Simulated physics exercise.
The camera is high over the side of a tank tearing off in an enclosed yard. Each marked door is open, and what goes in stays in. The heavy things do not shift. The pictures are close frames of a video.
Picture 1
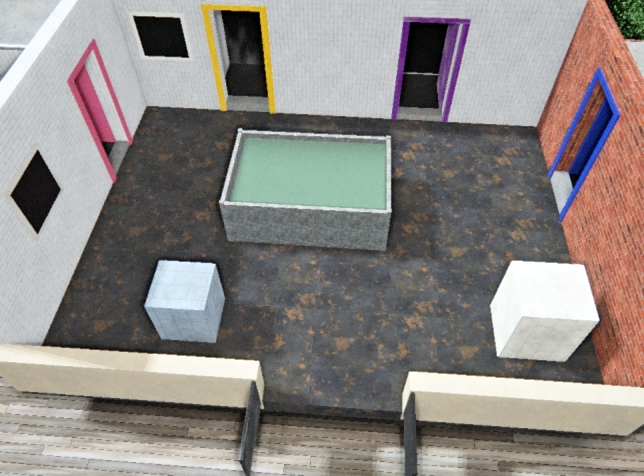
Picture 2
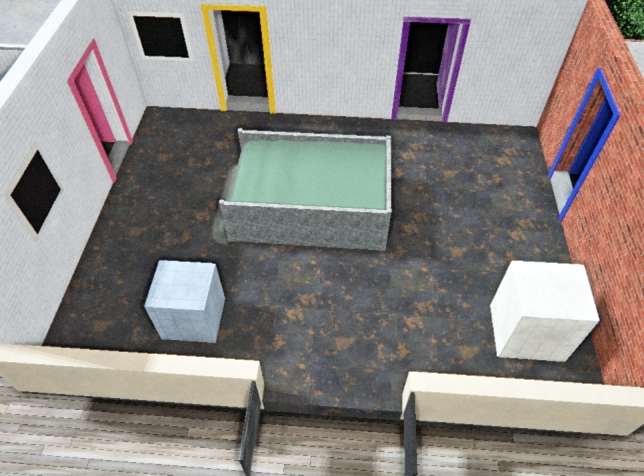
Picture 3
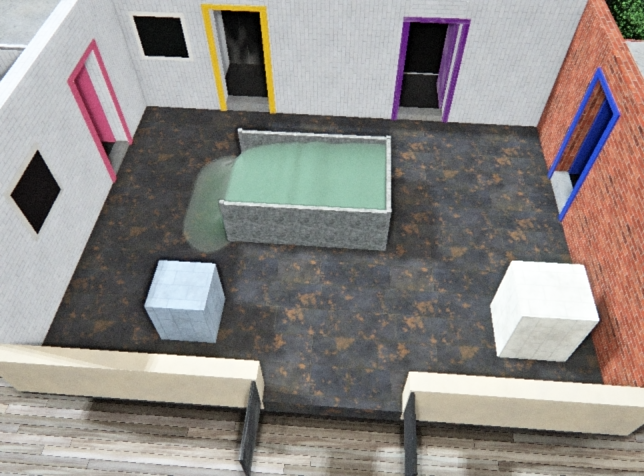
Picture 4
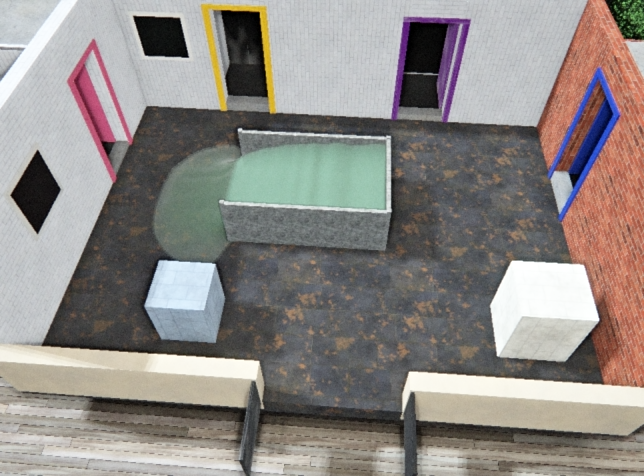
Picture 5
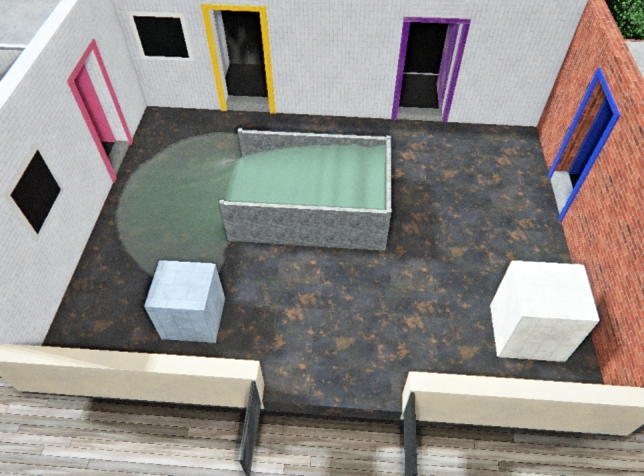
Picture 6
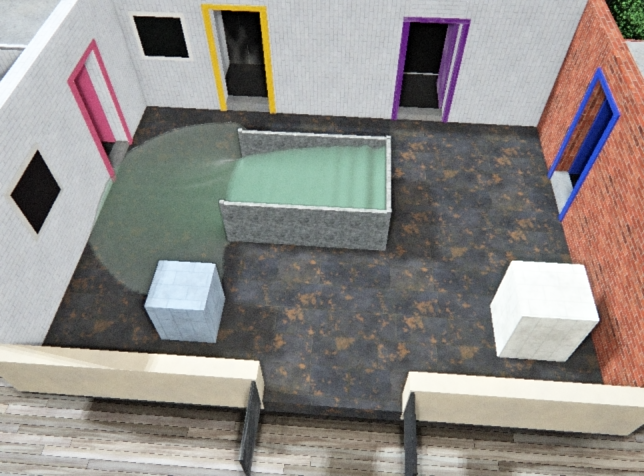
In a walled yard with coloured doorways, green water pours from the open left end of a tank, fanning across the dark floor.
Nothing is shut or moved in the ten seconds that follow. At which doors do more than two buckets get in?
The pink door lets in a lot; the yellow door admits no more than that; the blue door admits no more than that; the purple door admits no more than that.
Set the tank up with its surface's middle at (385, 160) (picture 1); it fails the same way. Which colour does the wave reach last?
I say the blue door.
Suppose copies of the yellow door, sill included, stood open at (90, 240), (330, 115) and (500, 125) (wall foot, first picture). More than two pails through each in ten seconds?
One after the other: Floods, is under, takes less.
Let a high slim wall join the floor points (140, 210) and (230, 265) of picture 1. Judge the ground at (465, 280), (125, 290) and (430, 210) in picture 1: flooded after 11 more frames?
As listed: No water, awash, free of water.
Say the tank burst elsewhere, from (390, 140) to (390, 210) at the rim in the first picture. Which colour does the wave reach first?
I say the door marked blue.
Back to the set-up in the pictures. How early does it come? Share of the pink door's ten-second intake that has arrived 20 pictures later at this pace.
Some 85 per cent.
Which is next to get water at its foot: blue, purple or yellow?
It is the yellow one.
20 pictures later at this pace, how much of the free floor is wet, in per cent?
Near 45 in a hundred.
A moment on, water covers 25 % of the floor; the pink door far over two buckets in, the yellow door wet at the sill, nothing in, the blue door not reached, the purple door not reached.
Next, water covers 30 % of the floor; the pink door far over two buckets in, the yellow door wet at the sill, nothing in, the blue door not reached, the purple door not reached.
Then, water covers 45 % of the floor; the pink door far over two buckets in, the yellow door wet at the sill, nothing in, the blue door not reached, the purple door not reached.
Later, water covers 90 % of the floor; the pink door far over two buckets in, the yellow door wet at the sill, nothing in, the blue door wet at the sill, nothing in, the purple door wet at the sill, nothing in.
In the end, water covers 100 % of the floor; the pink door far over two buckets in, the yellow door wet at the sill, nothing in, the blue door wet at the sill, nothing in, the purple door wet at the sill, nothing in.
